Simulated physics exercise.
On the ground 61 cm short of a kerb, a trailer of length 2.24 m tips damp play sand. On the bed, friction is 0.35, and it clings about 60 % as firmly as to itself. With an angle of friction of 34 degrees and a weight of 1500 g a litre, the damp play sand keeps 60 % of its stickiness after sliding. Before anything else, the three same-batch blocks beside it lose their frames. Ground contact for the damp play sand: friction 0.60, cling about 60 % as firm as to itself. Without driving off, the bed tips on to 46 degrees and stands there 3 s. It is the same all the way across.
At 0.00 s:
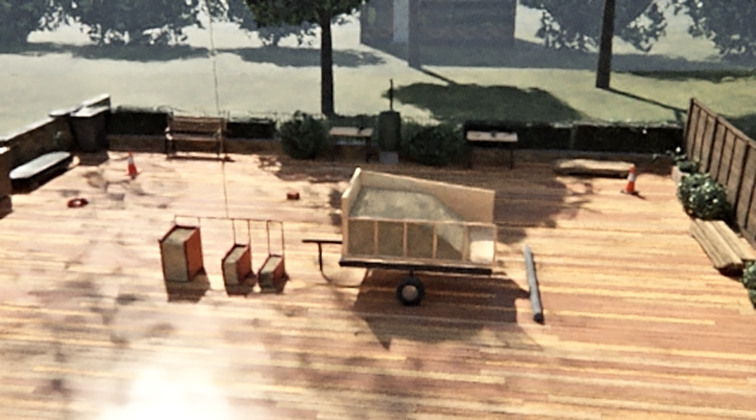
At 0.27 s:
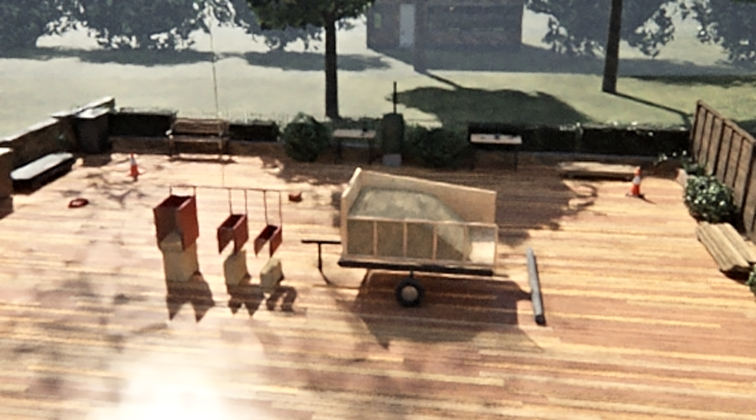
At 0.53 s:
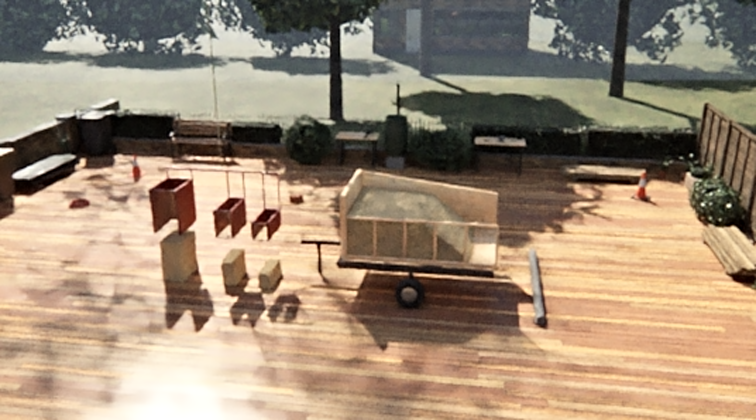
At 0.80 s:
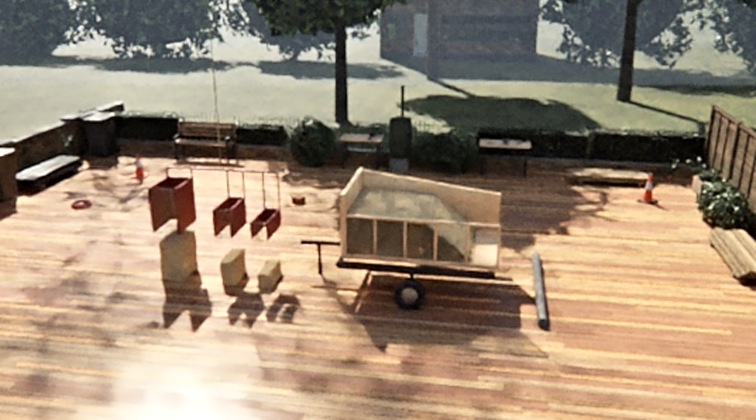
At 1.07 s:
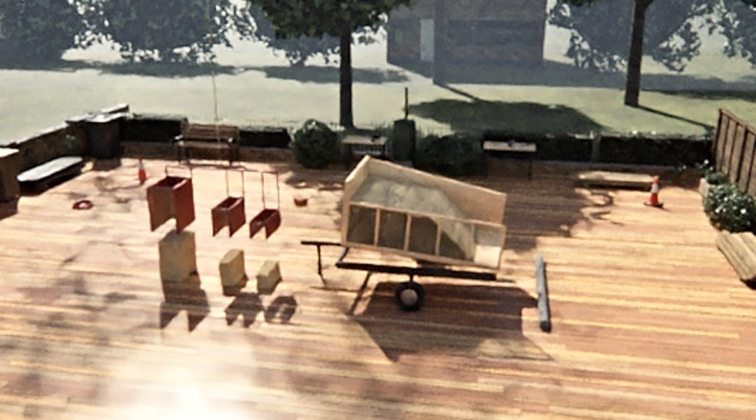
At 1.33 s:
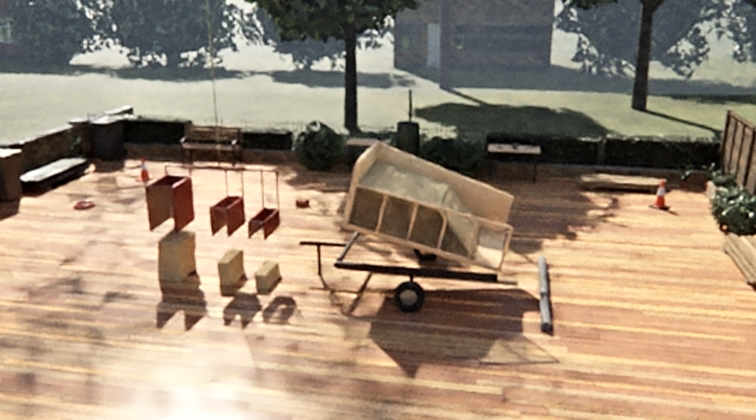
A pale, wood-sided trailer bed filled with grey-brown sand sits at the centre of a sunlit plank-patterned yard, seen from above with trees and a building behind. Three pale blocks stand to its left in reddish casings, a dark bar lies to its right, and benches and orange cones line the edges. The casings rise and hang above the blocks, then the bed's left end lifts as the camera drifts slightly sideways.
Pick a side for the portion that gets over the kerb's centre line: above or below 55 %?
Above, by my estimate.
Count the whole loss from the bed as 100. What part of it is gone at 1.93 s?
Around 0 per cent.
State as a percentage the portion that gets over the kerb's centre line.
About 60 per cent.
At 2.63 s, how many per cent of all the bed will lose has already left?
Roughly 0 per cent.
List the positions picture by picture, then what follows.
The first picture shows top of the high end at (347, 200), tilt 0 degrees; front end of the damp play sand at (466, 258); test blocks 68 cm, 40 cm, 24 cm high (left to right).
The second picture shows top of the high end at (346, 199), tilt 0 degrees; front end of the damp play sand at (467, 259); test blocks 68 cm, 40 cm, 24 cm high (left to right).
The third picture shows top of the high end at (345, 199), tilt 0 degrees; front end of the damp play sand at (467, 260); test blocks 68 cm, 40 cm, 24 cm high (left to right).
The fourth picture shows top of the high end at (345, 197), tilt 0 degrees; front end of the damp play sand at (469, 261); test blocks 68 cm, 40 cm, 24 cm high (left to right).
The fifth picture shows top of the high end at (351, 183), tilt 6 degrees; front end of the damp play sand at (470, 261); test blocks 68 cm, 40 cm, 24 cm high (left to right).
The sixth picture shows top of the high end at (361, 165), tilt 13 degrees; front end of the damp play sand at (471, 258); test blocks 67 cm, 40 cm, 24 cm high (left to right).
By 1.93 s, the tilt is 29 degrees, all is on the bed and 0 % past the kerb's middle.
By 2.63 s, the tilt is 45 degrees, all is on the bed and 0 % past the kerb's middle.
By 3.33 s, the tilt is 46 degrees, 2 % is on the bed and 41 % past the kerb's middle.
By 4.04 s, the tilt is 46 degrees, 1 % is on the bed and 60 % past the kerb's middle.
By 5.74 s, at the end, the tilt is 46 degrees, 1 % is on the bed and 60 % past the kerb's middle.
